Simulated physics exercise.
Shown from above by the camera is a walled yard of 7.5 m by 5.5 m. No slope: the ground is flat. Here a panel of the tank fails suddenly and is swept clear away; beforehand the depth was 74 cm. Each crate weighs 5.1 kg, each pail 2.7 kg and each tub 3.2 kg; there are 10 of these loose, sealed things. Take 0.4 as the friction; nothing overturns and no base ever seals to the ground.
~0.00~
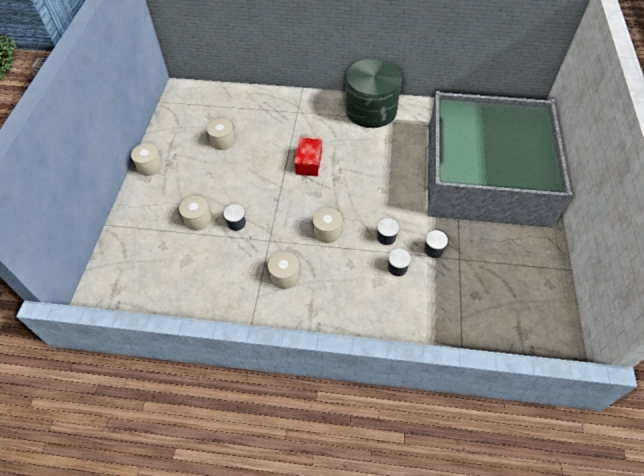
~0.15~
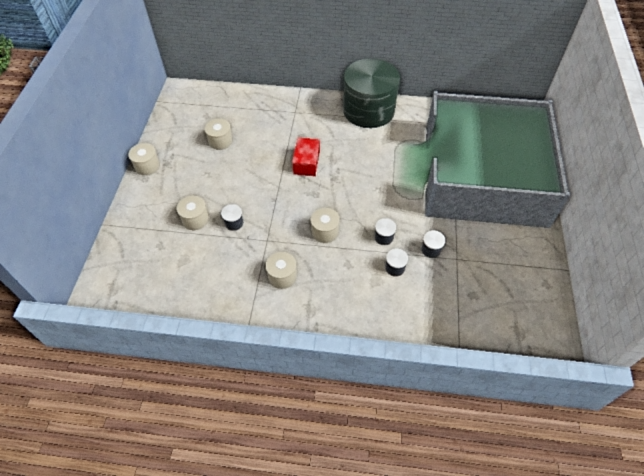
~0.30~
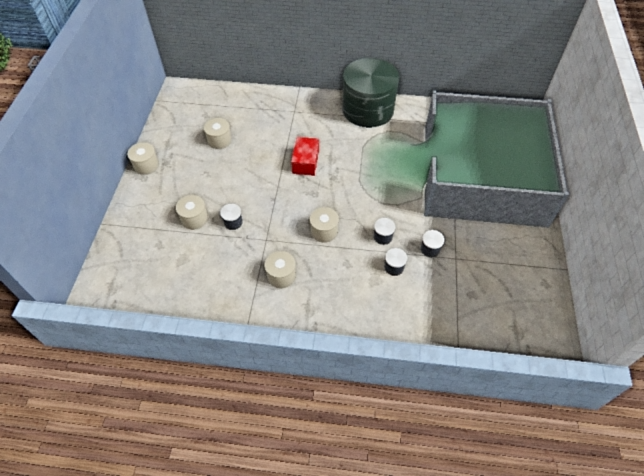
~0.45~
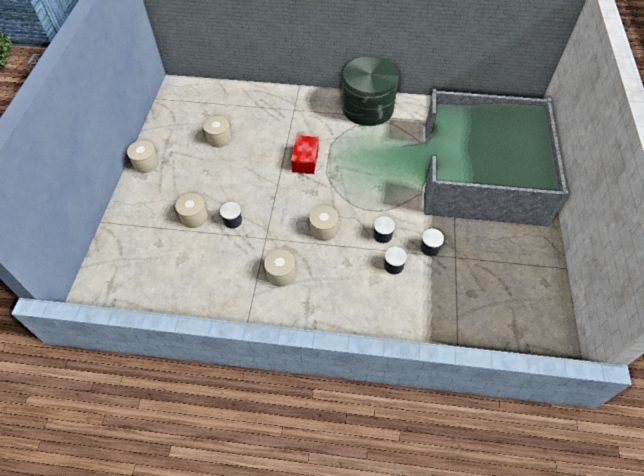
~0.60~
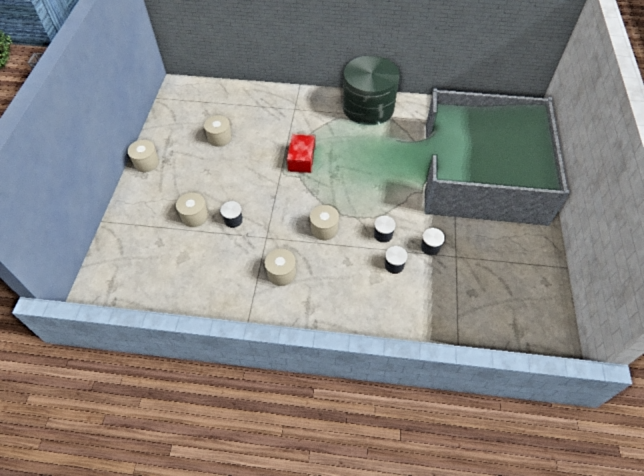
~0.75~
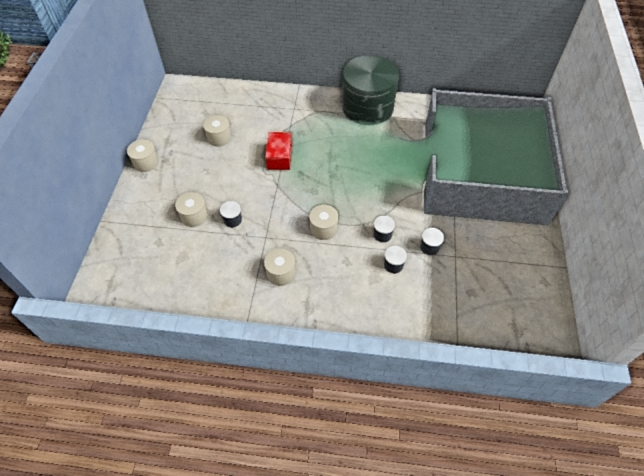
Green-tinted water pouring from a gap in a walled tank, spreading left across a yard and pushing a red crate leftward.
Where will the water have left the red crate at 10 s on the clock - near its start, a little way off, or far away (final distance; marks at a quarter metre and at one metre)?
Far away.
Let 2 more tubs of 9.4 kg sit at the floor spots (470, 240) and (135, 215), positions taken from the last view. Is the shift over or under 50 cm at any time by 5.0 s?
Lab note - ordered: Below threshold / above threshold.
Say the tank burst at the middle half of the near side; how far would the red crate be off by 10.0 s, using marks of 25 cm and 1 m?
So, for the red crate: It holds steady.
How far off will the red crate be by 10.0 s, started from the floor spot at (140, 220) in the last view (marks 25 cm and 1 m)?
Put there, it wanders off a long way.
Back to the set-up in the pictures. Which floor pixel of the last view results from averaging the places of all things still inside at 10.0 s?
Mean position: Approximately (401, 239).
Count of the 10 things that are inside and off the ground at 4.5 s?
It comes to 7 of them.
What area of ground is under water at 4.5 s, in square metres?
Close to 31 m2, I'd say.
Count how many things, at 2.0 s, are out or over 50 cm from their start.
At that moment it comes to 5.
After 2.0 s the red crate is near (156, 147), 2.6 m from its start, afloat; 4 afloat.
After 4.5 s the red crate is near (155, 173), 2.5 m from its start, afloat; 7 afloat.
After 7.0 s the red crate is near (142, 247), 3.2 m from its start, afloat; 7 afloat.
After 10.0 s the red crate is near (250, 286), 2.9 m from its start, afloat; 10 afloat.
